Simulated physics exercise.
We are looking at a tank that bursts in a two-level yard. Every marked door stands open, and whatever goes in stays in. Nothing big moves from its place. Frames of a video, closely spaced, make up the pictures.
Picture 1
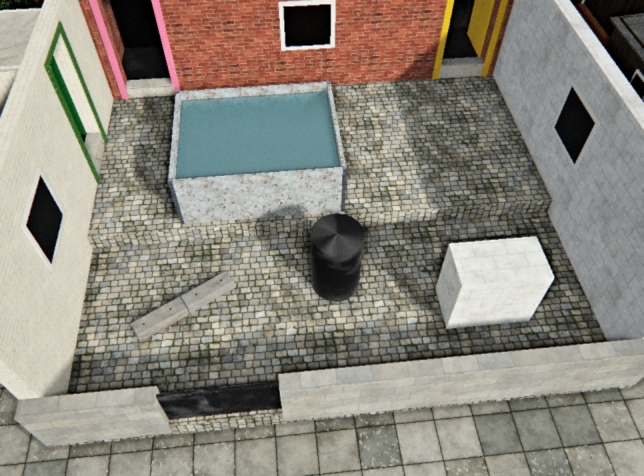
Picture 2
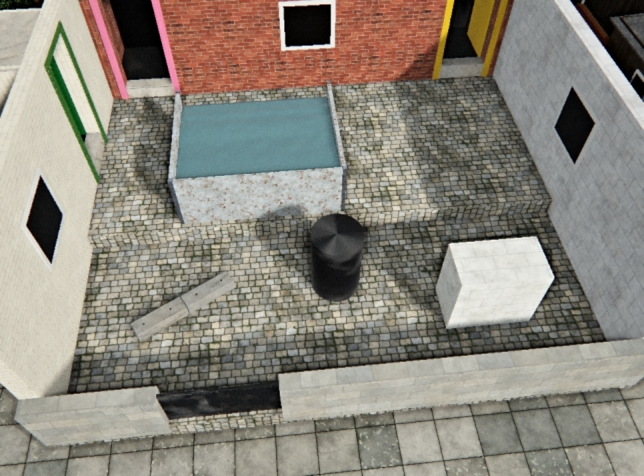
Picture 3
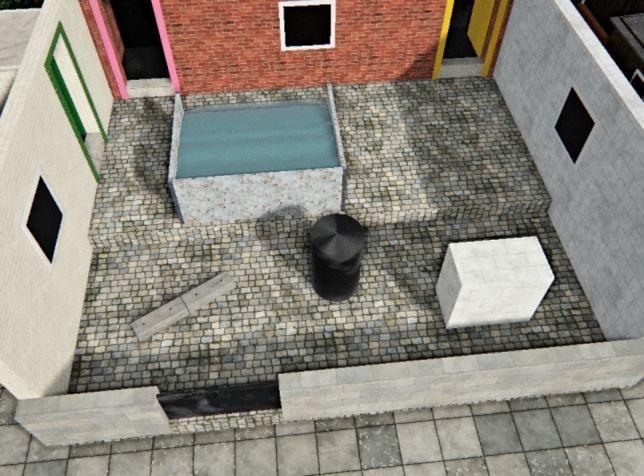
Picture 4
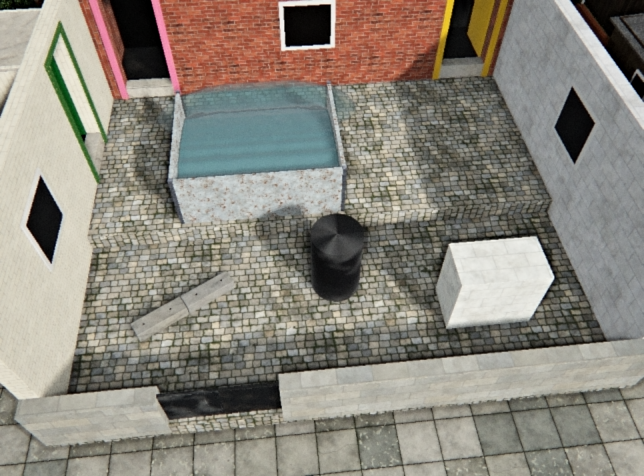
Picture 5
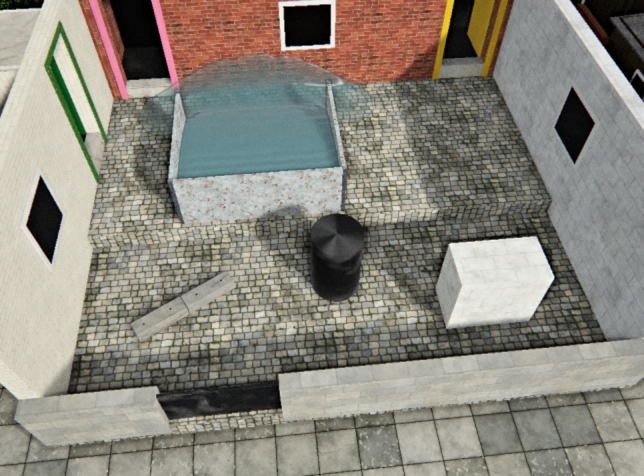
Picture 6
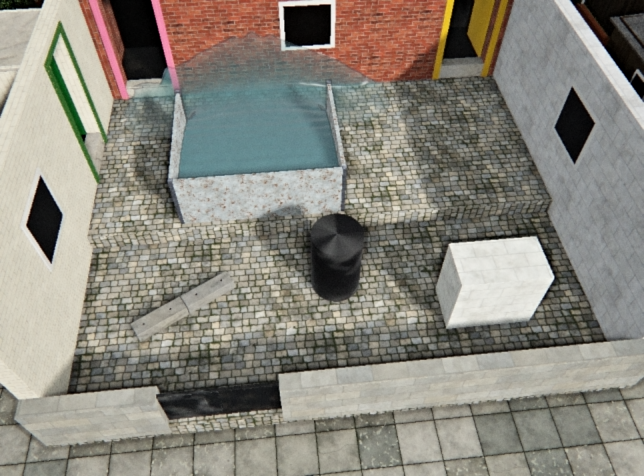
Water pouring from the far side of an open tank, splashing up and spreading along the red brick wall behind it.
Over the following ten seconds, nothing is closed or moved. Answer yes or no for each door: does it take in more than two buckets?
Yellow door: No; green door: No; pink door: Yes.
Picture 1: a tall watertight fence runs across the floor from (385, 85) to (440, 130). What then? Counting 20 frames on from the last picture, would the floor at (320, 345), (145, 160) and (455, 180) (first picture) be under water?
Untouched, submerged, submerged.
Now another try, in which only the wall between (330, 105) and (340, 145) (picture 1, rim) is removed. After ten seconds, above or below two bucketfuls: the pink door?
Pink door stays within it.
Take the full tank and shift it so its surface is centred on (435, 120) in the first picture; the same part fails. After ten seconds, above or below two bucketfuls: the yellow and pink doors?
Taking them in turn, the yellow one goes past the limit while the pink one stays safely beneath.
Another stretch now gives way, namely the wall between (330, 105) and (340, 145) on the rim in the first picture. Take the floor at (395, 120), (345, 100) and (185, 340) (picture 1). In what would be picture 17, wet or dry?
Listed order gives sopping; left alone; left alone.
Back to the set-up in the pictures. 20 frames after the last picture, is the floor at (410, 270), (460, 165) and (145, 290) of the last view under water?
First spot not wet, second soaked, third soaked.
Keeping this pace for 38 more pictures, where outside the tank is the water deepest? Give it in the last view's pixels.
Near (64, 419).
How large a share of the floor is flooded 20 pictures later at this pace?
Around 60 percent of it.
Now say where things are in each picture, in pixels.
In the first frame, still water in the open tank at (256, 132).
In the second frame, the front is at a hidden place, out from the gap on the open tank's far side.
In the third frame, water pours out on the open tank's far side and has run to a hidden place.
In the fourth frame, the front is at (340, 94), out from the gap on the open tank's far side.
In the fifth frame, water pours out on the open tank's far side and has run to (357, 85).
In the sixth frame, water pours out on the open tank's far side and has run to (130, 99).
A moment on, water covers 20 % of the floor; the yellow door wet at the sill, nothing in, the green door not reached, the pink door under two buckets in.
Next, water covers 35 % of the floor; the yellow door wet at the sill, nothing in, the green door wet at the sill, nothing in, the pink door over two buckets in.
Then, water covers 60 % of the floor; the yellow door under two buckets in, the green door under two buckets in, the pink door over two buckets in.
Later, water covers 90 % of the floor; the yellow door under two buckets in, the green door under two buckets in, the pink door over two buckets in.
In the end, water covers 90 % of the floor; the yellow door under two buckets in, the green door under two buckets in, the pink door over two buckets in.
